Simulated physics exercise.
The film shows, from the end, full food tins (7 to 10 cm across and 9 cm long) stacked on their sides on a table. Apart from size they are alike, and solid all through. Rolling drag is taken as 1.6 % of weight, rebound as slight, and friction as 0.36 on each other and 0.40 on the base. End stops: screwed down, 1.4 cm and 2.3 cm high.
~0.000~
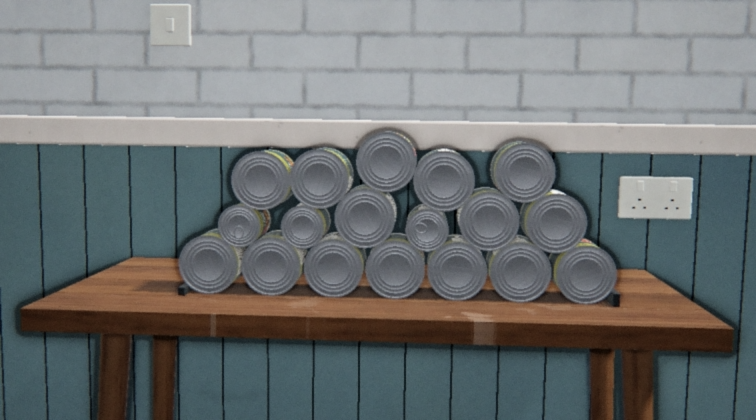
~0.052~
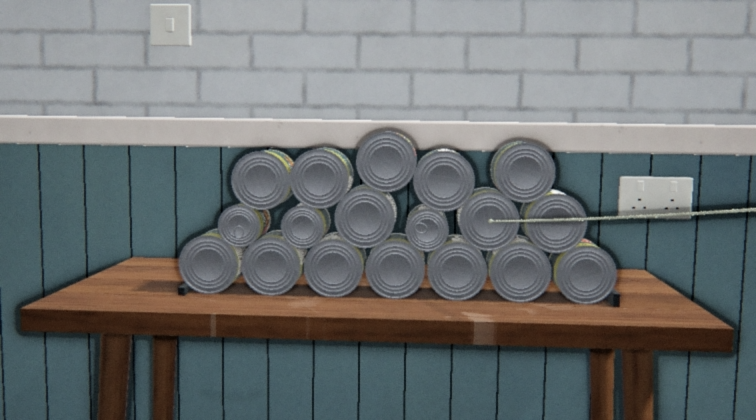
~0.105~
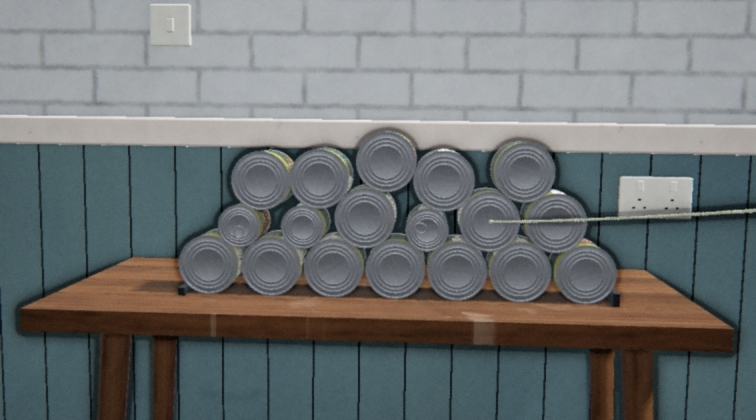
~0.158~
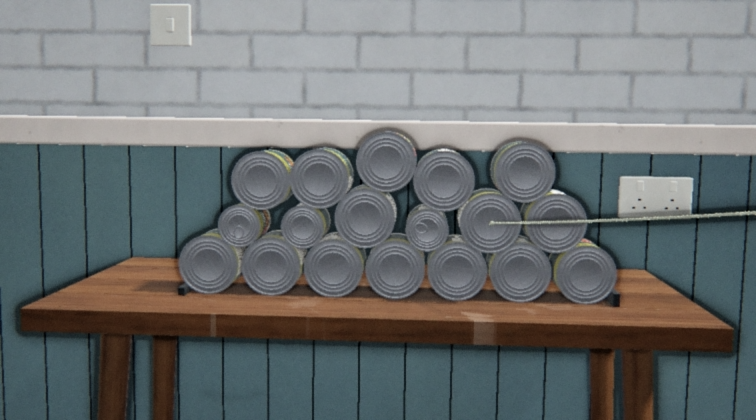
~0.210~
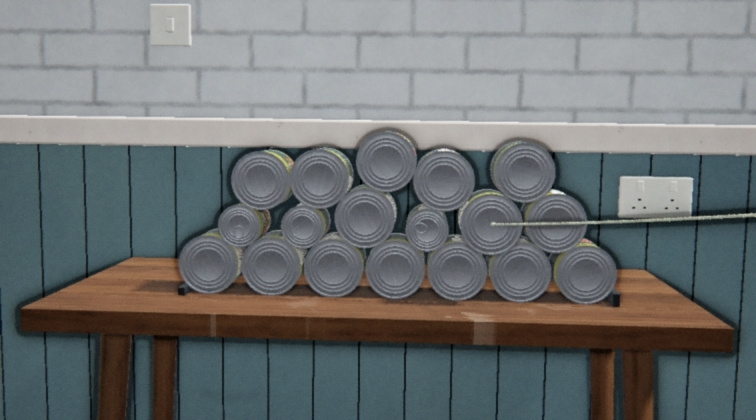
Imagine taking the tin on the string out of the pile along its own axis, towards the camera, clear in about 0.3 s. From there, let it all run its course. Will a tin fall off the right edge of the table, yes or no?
Answer: Yes.
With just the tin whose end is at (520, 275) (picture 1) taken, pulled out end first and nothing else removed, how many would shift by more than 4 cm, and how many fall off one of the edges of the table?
The tally would be 5 shifting, 1 getting out.
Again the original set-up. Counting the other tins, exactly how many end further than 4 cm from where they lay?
Tally: 4.
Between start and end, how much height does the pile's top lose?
Around 3 centimetres.
After 0.46 s, 0 now displaced over 4 cm; not one off the edges of the table; the one last seen at (557, 224) in place.
After 0.63 s, 0 now displaced over 4 cm; not one off the edges of the table; the one last seen at (557, 224) 1 cm right and 0.6 cm up.
After 0.88 s, 4 now displaced over 4 cm; not one off the edges of the table; the one last seen at (557, 224) 6 cm right and 1.4 cm up.
After 1.28 s, 4 now displaced over 4 cm; not one off the edges of the table; the one last seen at (557, 224) 29 cm right and 11 cm down.
All still by 1.5 s, 4 moved over 4 cm; 1 off the right edge of the table; the one last seen at (557, 224) fallen off to the right; top of the pile 25 cm high, from 28 cm.
